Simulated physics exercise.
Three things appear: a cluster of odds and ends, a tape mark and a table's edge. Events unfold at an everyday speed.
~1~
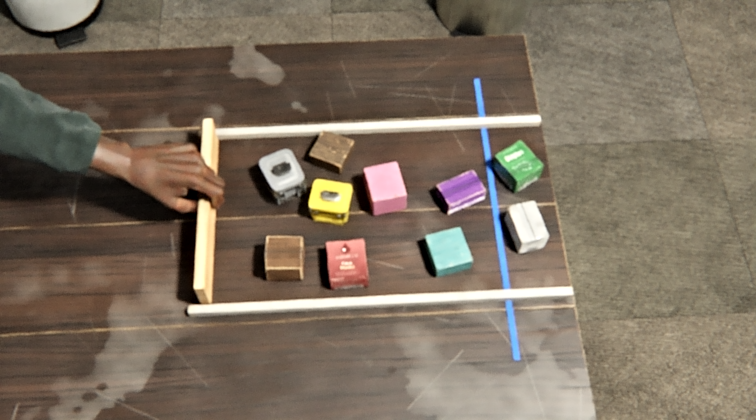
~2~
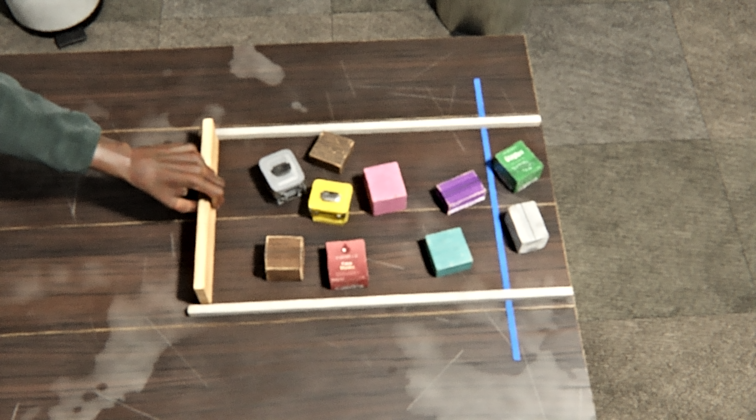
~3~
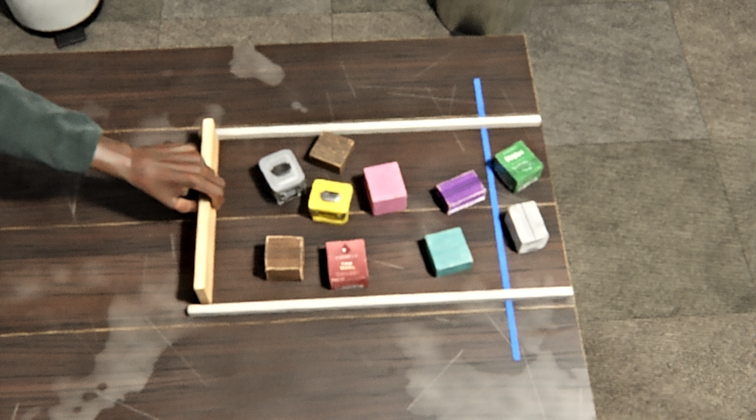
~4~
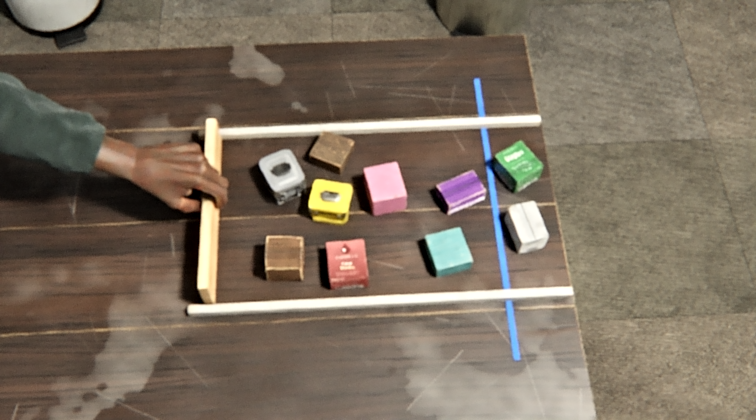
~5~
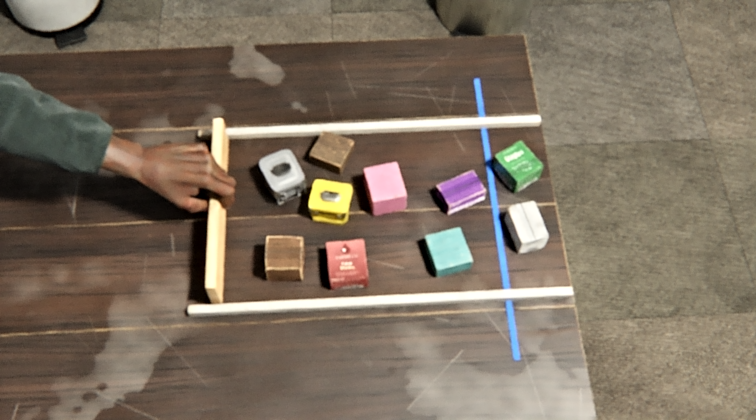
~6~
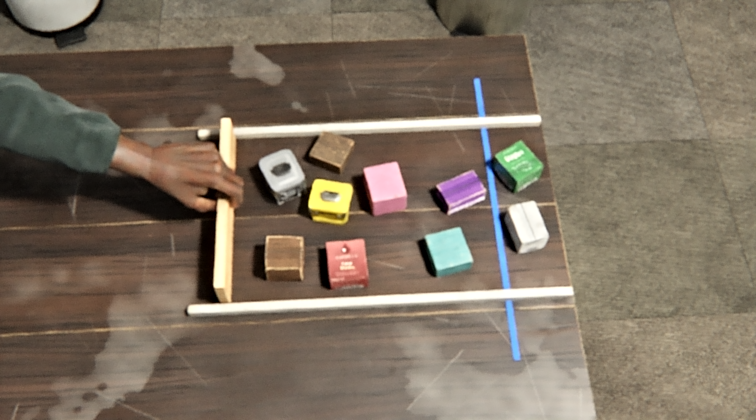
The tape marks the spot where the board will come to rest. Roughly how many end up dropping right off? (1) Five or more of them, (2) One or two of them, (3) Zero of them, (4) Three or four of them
(4) Three or four of them.
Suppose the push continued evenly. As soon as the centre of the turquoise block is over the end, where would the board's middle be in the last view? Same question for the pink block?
First near (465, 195), second near (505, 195).
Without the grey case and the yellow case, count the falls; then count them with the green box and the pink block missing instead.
2, then 2.
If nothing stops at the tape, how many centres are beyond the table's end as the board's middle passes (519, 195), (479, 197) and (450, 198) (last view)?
Middles past end - pos 1: 6, pos 2: 3, pos 3: 1.
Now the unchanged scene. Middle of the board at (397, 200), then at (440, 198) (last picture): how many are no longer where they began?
8, then 10.
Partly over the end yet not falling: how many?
Counting them gives 3.
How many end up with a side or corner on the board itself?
Counting them up gives 4.
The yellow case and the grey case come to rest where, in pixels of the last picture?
About (514, 215), and about (508, 170).
Early on, none off yet; green box at rest near (517, 167); white box at rest near (526, 228); purple box at rest near (460, 193).
Finally, the number that fall off is three or four; lost, turquoise block, purple box and white box.
